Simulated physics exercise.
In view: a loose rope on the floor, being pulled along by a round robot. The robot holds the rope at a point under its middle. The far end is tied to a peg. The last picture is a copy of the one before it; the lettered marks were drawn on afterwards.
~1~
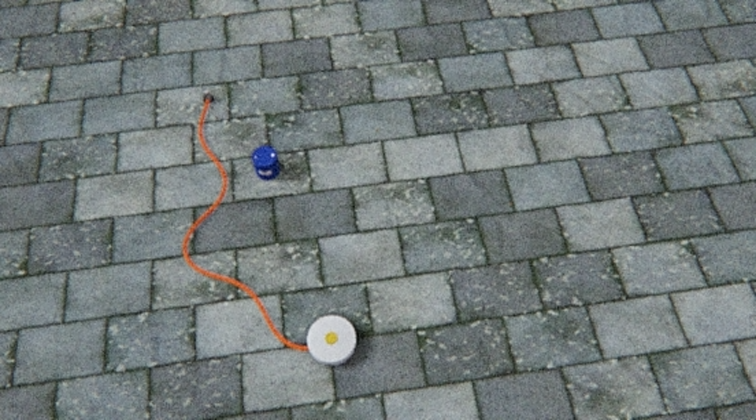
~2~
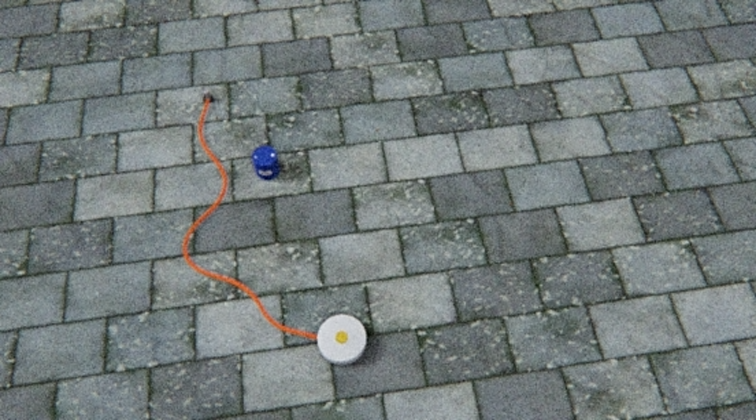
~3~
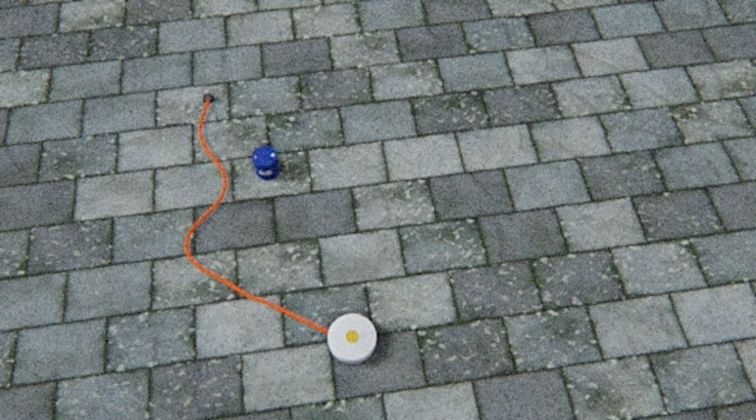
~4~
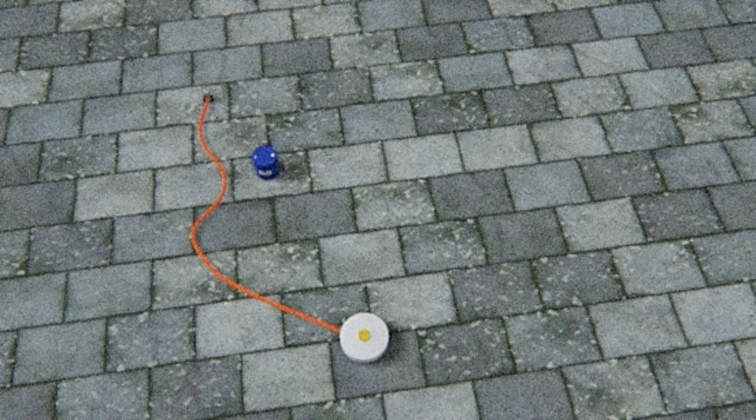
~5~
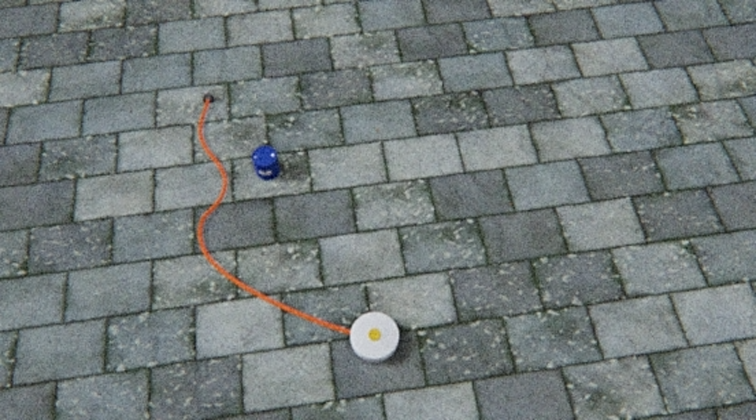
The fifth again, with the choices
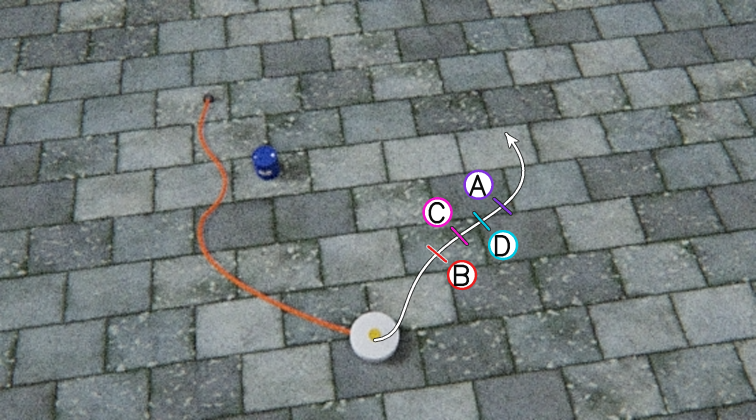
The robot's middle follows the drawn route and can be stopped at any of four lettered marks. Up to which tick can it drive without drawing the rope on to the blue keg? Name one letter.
Stop at A.
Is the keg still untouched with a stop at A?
For that mark, yes.
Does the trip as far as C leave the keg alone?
Yes.
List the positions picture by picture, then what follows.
Robot (332, 341); peg (207, 95); blue keg (266, 163), in the first frame.
Robot (342, 340); peg (207, 95), in the second frame.
Robot (352, 339); peg (207, 95), in the third frame.
Robot (364, 338); peg (207, 95), in the fourth frame.
Robot (375, 337); peg (207, 95); blue keg (266, 163), in the fifth frame.
On the marked copy, A at (503, 206); B at (437, 254); C at (459, 236); D at (482, 221); the route from (375, 340) via (466, 231) to (506, 134).
Following A. Soon after the start, robot (414, 282), middle of the rope (226, 246).
Later, robot (459, 233), middle of the rope (259, 235).
In the end, robot (504, 202), middle of the rope (305, 206); nothing has been touched.
As for the rest, B is safe but short; C is safe but short; D is safe but short.
